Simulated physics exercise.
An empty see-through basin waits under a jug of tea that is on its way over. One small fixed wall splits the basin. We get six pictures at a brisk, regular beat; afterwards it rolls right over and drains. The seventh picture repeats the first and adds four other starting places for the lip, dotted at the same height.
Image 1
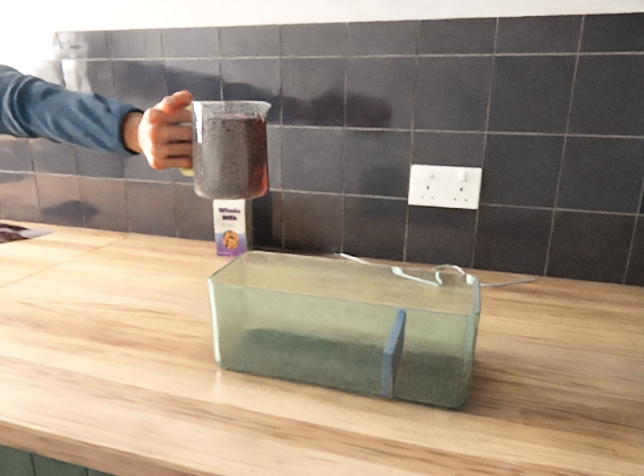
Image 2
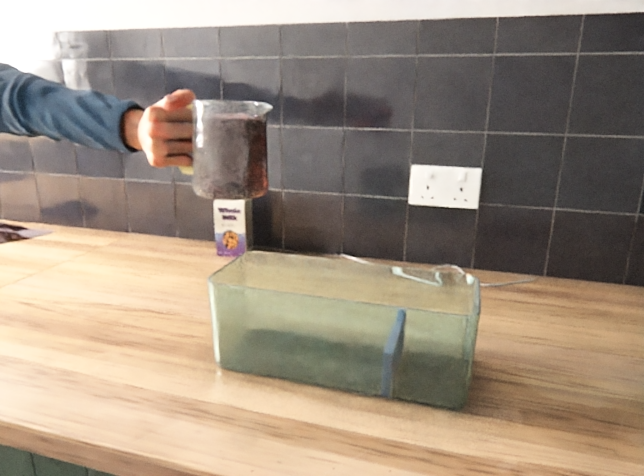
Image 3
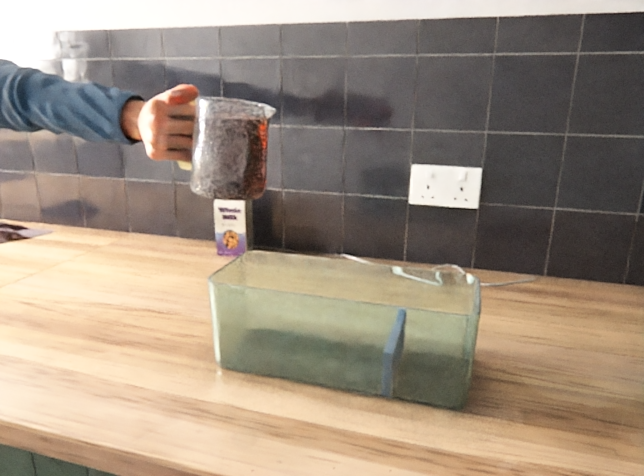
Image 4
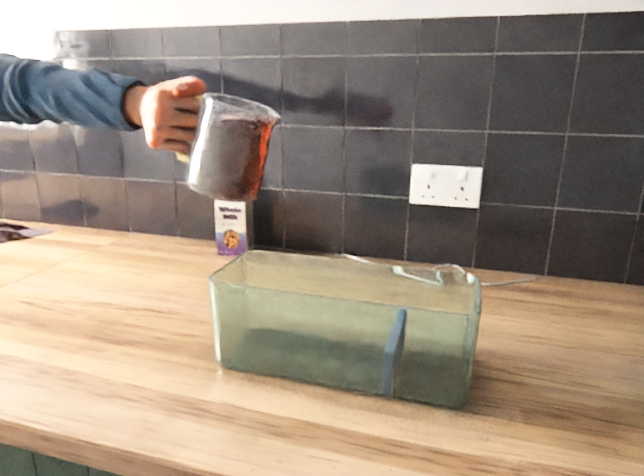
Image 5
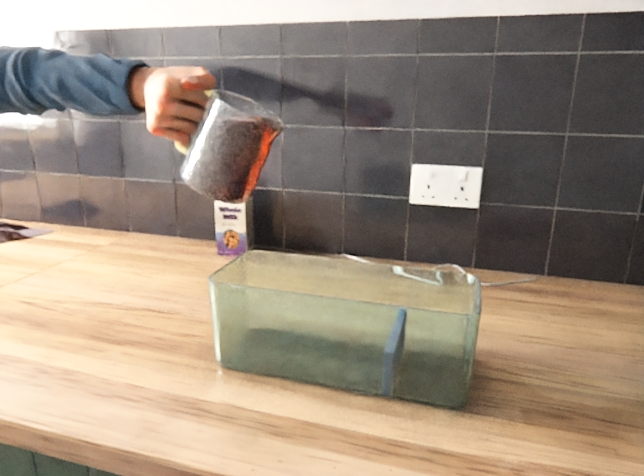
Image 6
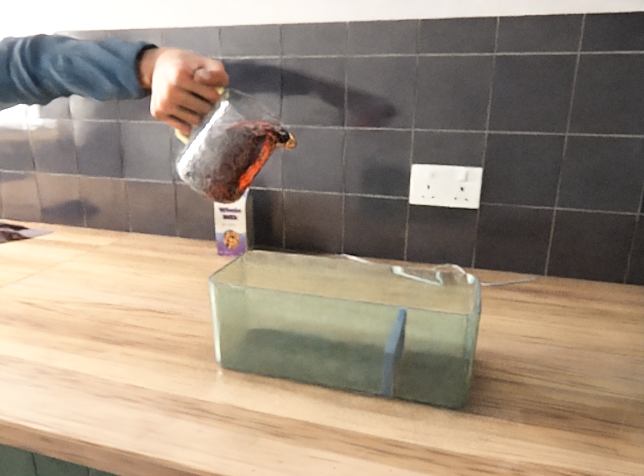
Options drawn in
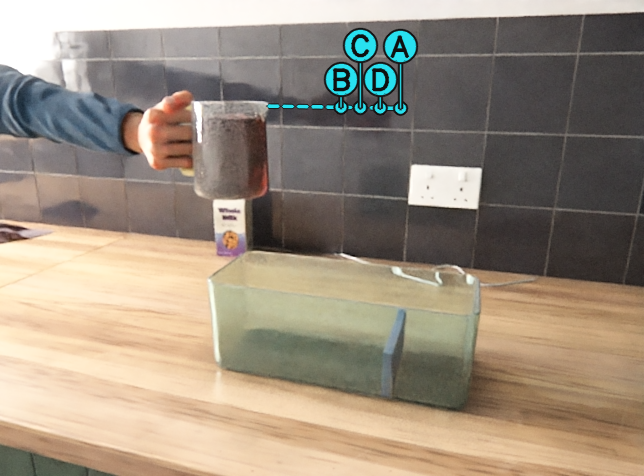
The video shows a hand holding a clear jug of dark reddish-brown liquid above a see-through rectangular basin on a wooden counter, gradually tilting the jug to the right until a little liquid emerges over its lip.
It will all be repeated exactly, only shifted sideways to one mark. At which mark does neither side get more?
Place B.
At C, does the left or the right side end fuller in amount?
The right side.
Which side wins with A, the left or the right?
More ends on the right.
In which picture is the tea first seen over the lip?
Picture 6.
On the marked copy, A at (400, 108); B at (341, 107); C at (360, 107); D at (380, 107).
If A is chosen, about 19 % ends left of the wall and 79 % right of it.
If B is chosen, about 47 % ends left of the wall and 53 % right of it.
If C is chosen, about 18 % ends left of the wall and 79 % right of it; 3 % is lost outside.
If D is chosen, about 30 % ends left of the wall and 67 % right of it.
